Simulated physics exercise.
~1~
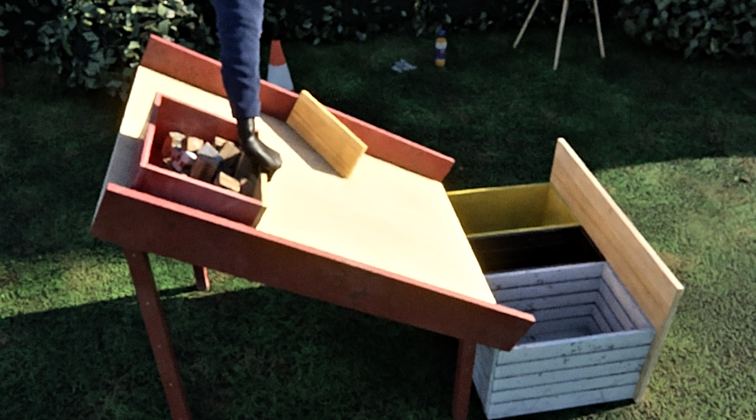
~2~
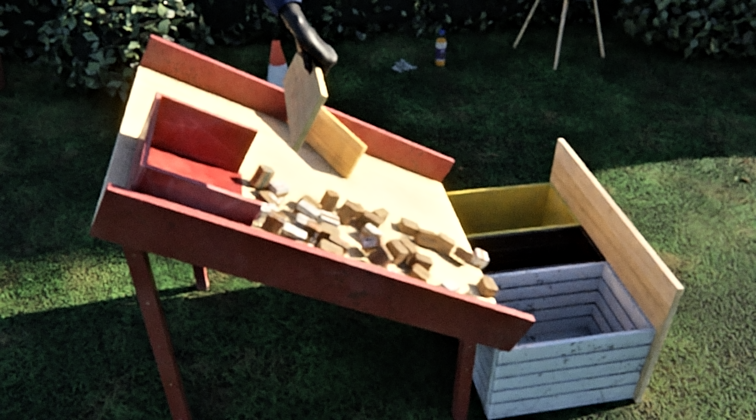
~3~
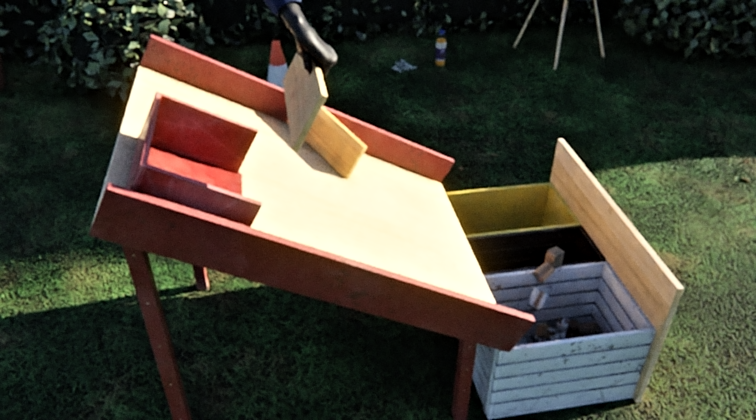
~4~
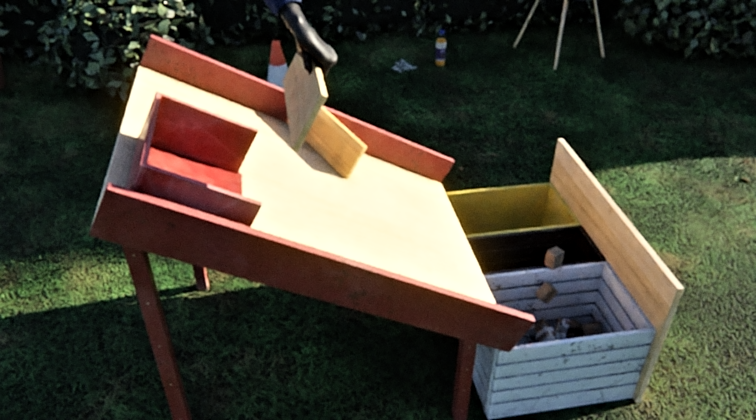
The video shows a gloved hand lifting the gate of a red pen on a sloping table, letting small wooden blocks tumble down to the right past an angled board. The slope clears, and the last blocks drop towards the white tote beside the black and yellow bins.
